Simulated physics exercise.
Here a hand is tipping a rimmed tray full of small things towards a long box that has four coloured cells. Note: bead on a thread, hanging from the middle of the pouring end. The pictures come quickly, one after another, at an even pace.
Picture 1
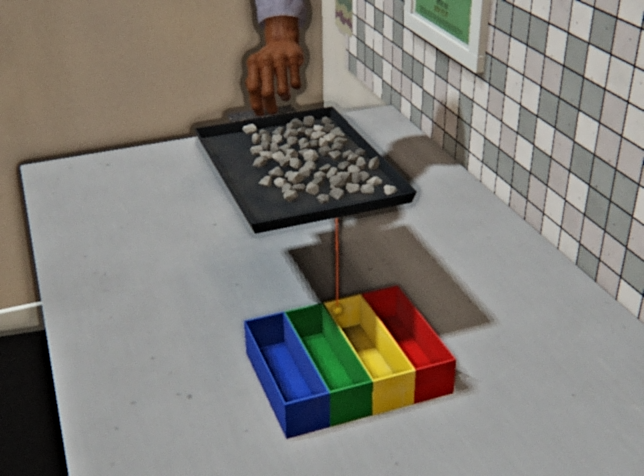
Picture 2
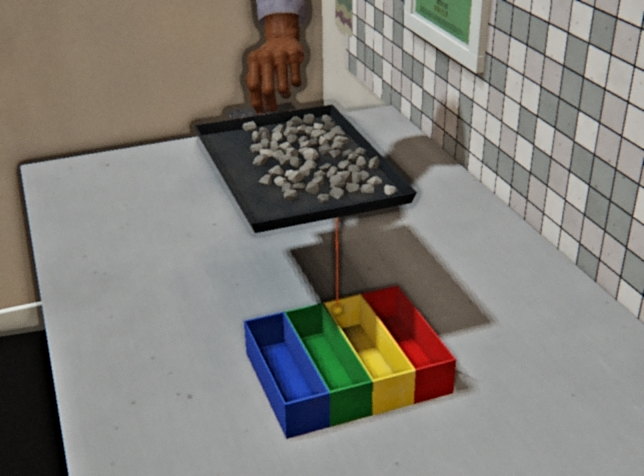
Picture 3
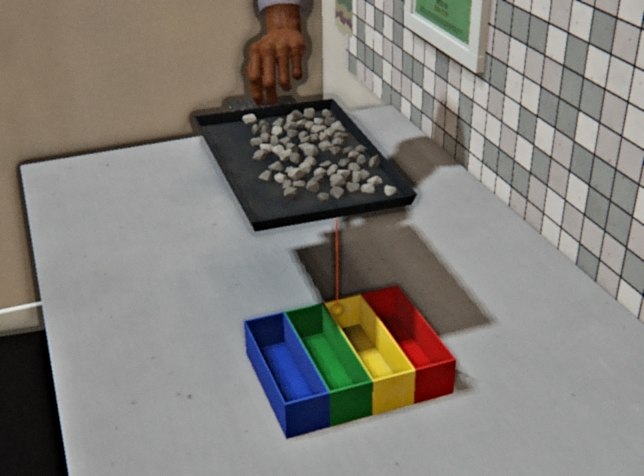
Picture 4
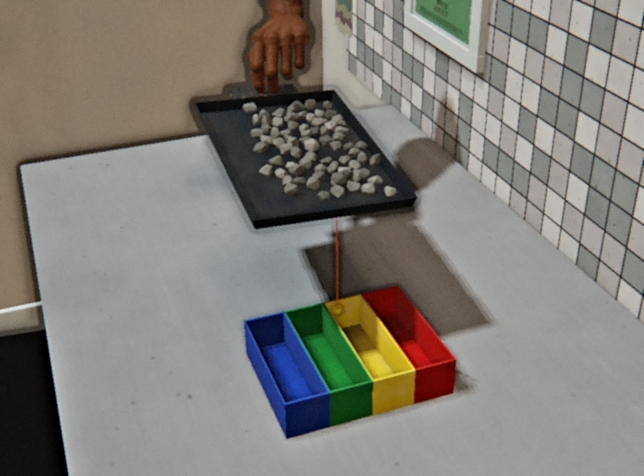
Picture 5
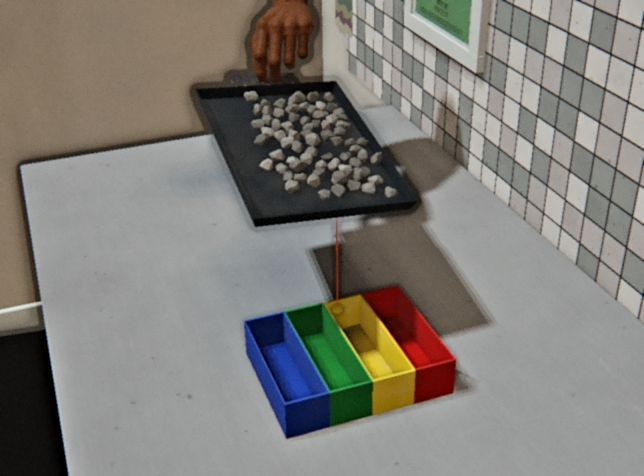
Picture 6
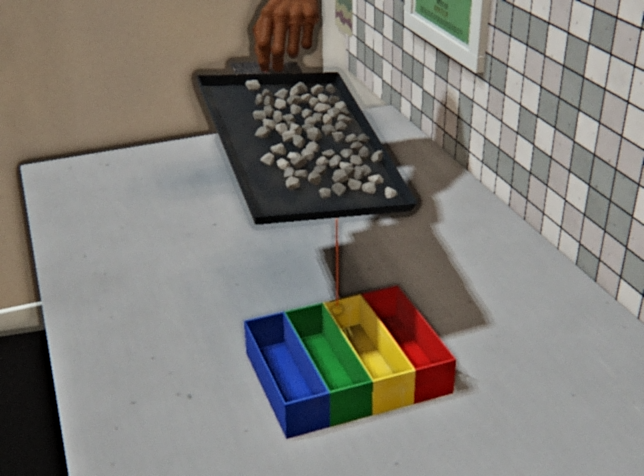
A dark rimmed tray of small grey stones starts out level above a long box with blue, green, yellow and red cells, a hand at its far end. The far end then rises gradually with the hand, and the near edge slants slightly lower at its right corner while the stones stay heaped together.
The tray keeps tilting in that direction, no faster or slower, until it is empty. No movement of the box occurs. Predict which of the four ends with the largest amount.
The red one ends with the most.
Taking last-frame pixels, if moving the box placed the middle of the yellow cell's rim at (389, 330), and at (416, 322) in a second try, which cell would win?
The cell in red; yellow.
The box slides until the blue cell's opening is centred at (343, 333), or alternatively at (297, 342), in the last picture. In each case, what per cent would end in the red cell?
10% for the first placement, 60% for the second.
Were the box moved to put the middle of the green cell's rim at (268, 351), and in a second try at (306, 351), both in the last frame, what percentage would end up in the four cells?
0 and 30 in a hundred, in turn.
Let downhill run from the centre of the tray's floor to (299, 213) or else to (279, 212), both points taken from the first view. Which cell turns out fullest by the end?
First try: The blue cell; second try: The blue cell.
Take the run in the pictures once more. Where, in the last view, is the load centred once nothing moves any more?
It settles centred around (415, 346).
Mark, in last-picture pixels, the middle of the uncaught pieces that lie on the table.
At about (471, 332).
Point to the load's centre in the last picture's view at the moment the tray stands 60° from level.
Look about (377, 170) in the last picture.
Shortly afterwards, tray tipped steeply; the whole lot on the tray.
Next, tray tipped right over; a little on the tray; near a third in the red cell; a little in the yellow cell; near half falling or outside the box.
Some moments later, tray tipped past a quarter turn; near half in the red cell; a little in the yellow cell; near a third falling or outside the box.
In the end, tray tipped past a quarter turn; near half in the red cell; a little in the yellow cell; none at all in the blue cell; none at all in the green cell; near a third outside the box.
